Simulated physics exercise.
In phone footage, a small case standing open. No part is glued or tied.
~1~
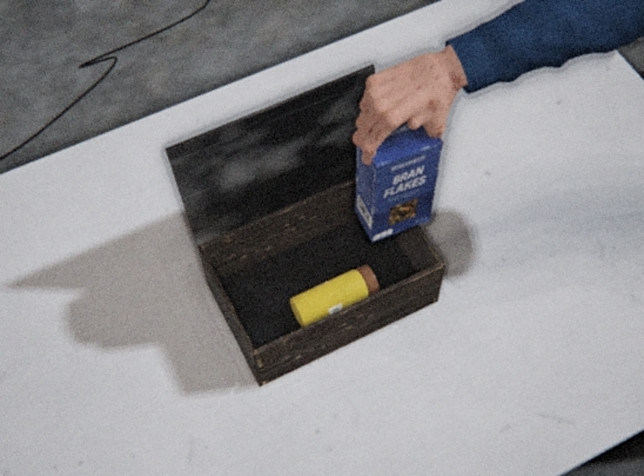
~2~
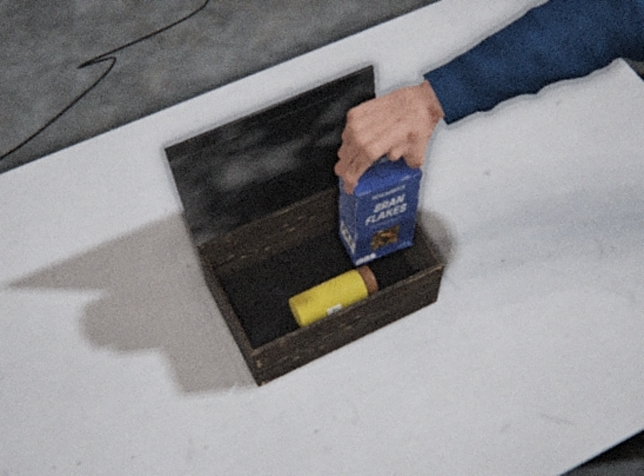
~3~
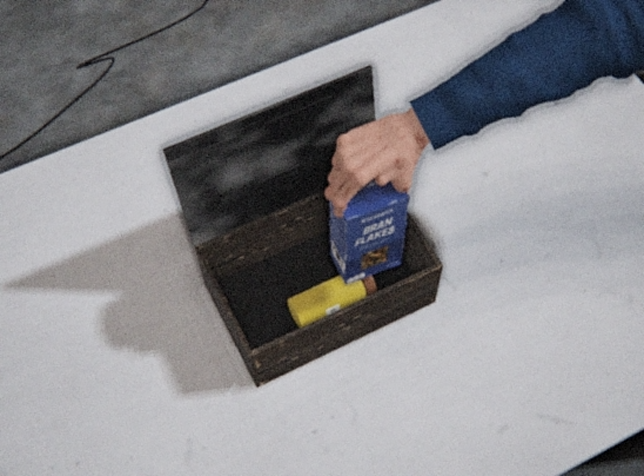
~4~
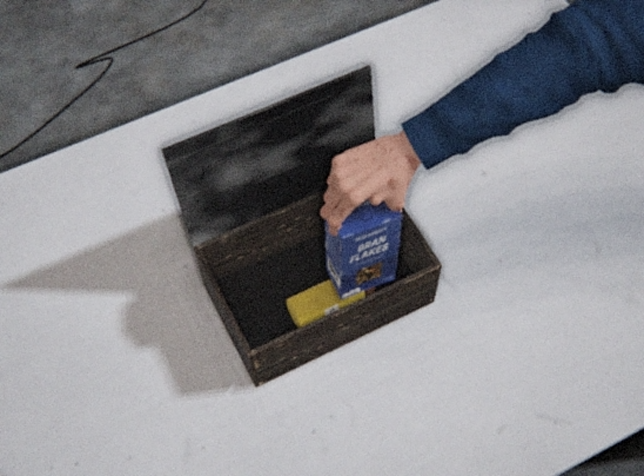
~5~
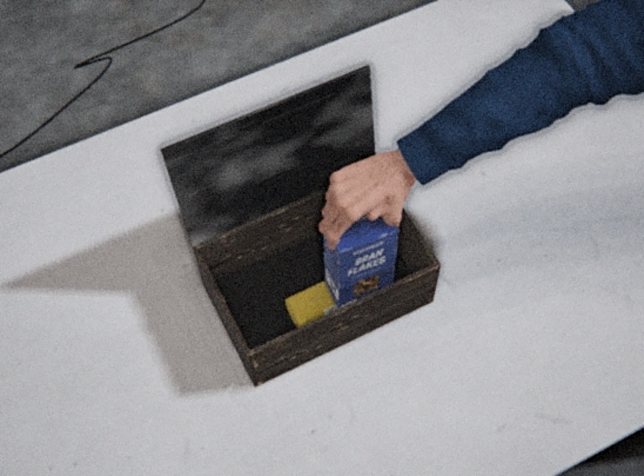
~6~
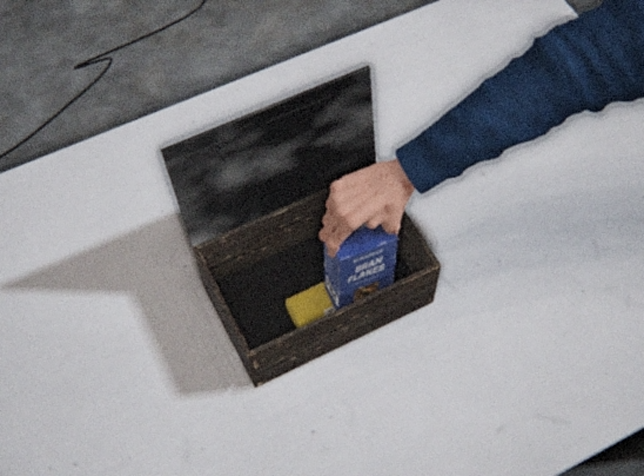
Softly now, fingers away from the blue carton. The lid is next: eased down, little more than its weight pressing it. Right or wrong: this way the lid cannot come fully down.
Right, it cannot come fully down.
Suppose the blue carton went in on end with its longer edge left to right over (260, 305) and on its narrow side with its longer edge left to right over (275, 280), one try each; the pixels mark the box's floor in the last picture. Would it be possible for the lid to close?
Try one: Lid left up; try two: Lid down.
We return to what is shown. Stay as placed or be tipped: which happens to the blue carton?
Result: The blue carton leans over.
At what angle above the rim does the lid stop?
Lid angle from rim - close to 18°.
Then, 1.10 s on from there, lid starting down; blue carton turned 34° from how it was put near (354, 274); yellow shaker shifted well along.
Then, 1.80 s on from there, lid 32° above the rim; blue carton turned 33° from how it was put near (354, 275); yellow shaker shifted well along.
In the end, lid 19° above the rim; toppled in the box, blue carton; moved from the start, yellow shaker. At the end, from the last picture's camera, blue carton near (351, 270).
